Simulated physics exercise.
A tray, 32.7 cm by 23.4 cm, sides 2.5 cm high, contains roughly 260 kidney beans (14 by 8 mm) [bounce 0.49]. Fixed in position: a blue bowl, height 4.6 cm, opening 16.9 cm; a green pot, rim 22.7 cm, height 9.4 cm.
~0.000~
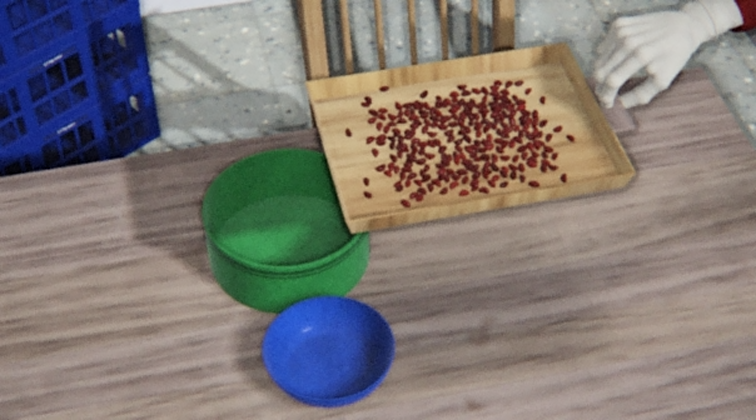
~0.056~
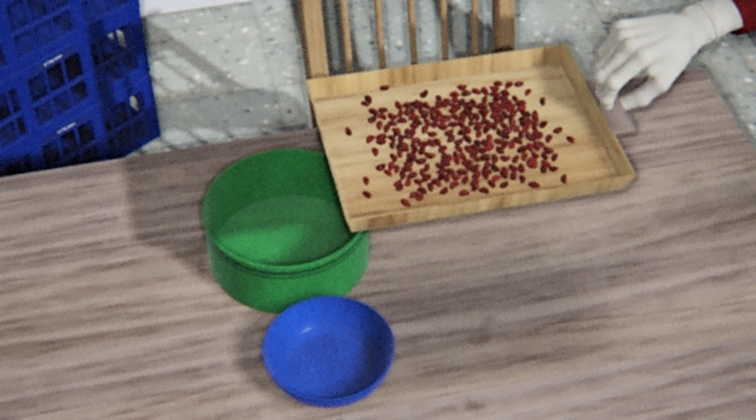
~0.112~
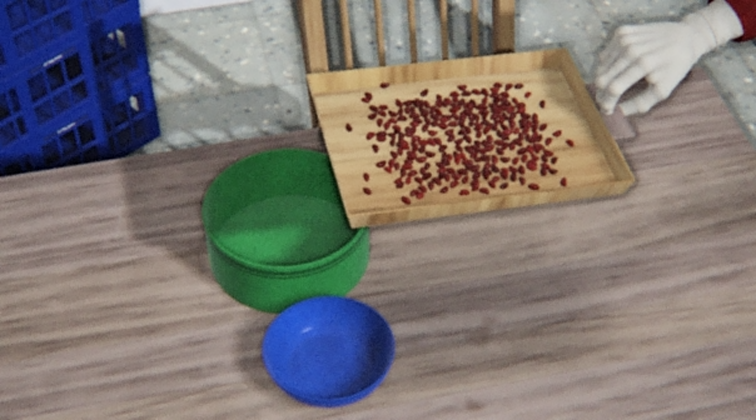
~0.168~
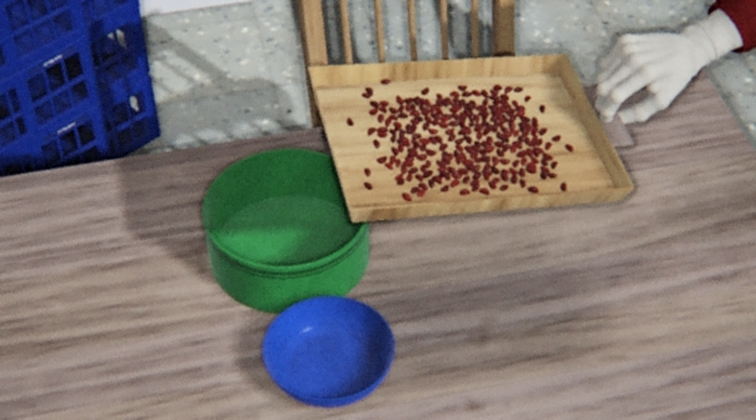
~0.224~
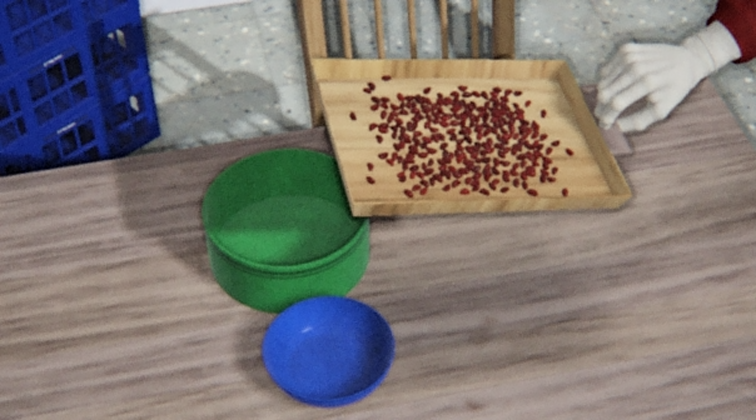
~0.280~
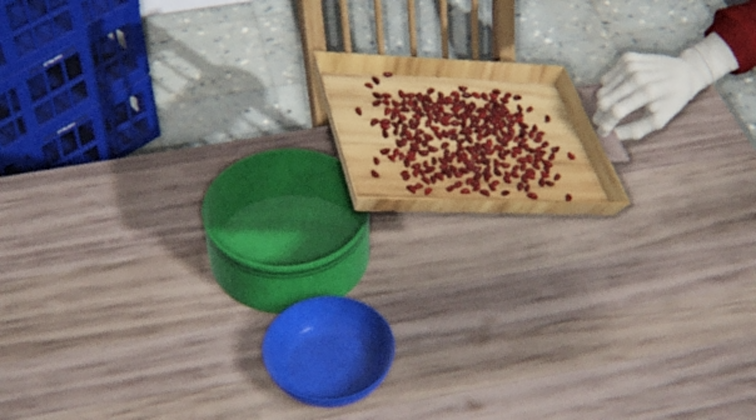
In this clip, a wooden tray of scattered red beans gradually tilts, its right side lowering, beside a white-gloved hand at the right, while a green pot and a blue bowl stay still on the wood-grain table.
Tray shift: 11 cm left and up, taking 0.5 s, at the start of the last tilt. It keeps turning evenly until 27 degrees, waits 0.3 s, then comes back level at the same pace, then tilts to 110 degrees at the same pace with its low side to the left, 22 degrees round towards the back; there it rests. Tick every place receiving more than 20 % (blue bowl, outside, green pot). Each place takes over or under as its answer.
Blue bowl - under; outside - over; green pot - over.
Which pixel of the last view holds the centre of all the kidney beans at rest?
The middle comes to rest at roughly (287, 284) in the last picture.
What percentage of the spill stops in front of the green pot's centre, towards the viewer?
It works out to around 90 in a hundred.
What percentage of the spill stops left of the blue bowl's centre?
Estimated share: 40 %.
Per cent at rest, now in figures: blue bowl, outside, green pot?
Final shares - blue bowl: 10 percent, outside: 45 percent, green pot: 50 percent.
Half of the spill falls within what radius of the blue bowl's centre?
18 cm.
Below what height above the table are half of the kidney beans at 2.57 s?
The halfway height sits near 2 cm above the table.
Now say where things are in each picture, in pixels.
The first picture shows tray at (493, 198); tilt 0 degrees; leading edge at (325, 148); middle of the load at (468, 139); blue bowl at (329, 346); green pot at (286, 206).
The second picture shows tray at (494, 198); tilt 1 degrees; leading edge at (325, 146); middle of the load at (468, 139).
The third picture shows tray at (495, 199); tilt 4 degrees; leading edge at (326, 142); middle of the load at (468, 139).
The fourth picture shows tray at (496, 200); tilt 7 degrees; low side right; leading edge at (328, 135); middle of the load at (468, 139).
The fifth picture shows tray at (497, 201); tilt 11 degrees; low side right; leading edge at (331, 128); middle of the load at (469, 140).
The sixth picture shows tray at (498, 202); tilt 15 degrees; low side right; leading edge at (335, 121); middle of the load at (470, 140); blue bowl at (329, 346); green pot at (286, 206). It turns about 70 degrees a second.
Then, at 1.16 s, tilt 8 degrees; tray 100 %; middle of all pieces on or above the table near (553, 140).
After 1.89 s, tilt 34 degrees; tray 100 %; middle of all pieces on or above the table near (405, 106).
After 2.57 s, tilt 81 degrees; outside 15 %, tray 35 %, green pot 45 %; middle of all pieces on or above the table near (279, 258).
Then, at 3.21 s, tilt 110 degrees; outside 45 %, green pot 50 %, blue bowl 10 %; middle of all pieces on or above the table near (289, 288).
At rest (4.4 s), outside 45 %, tray 0 %, green pot 50 %, blue bowl 10 %.
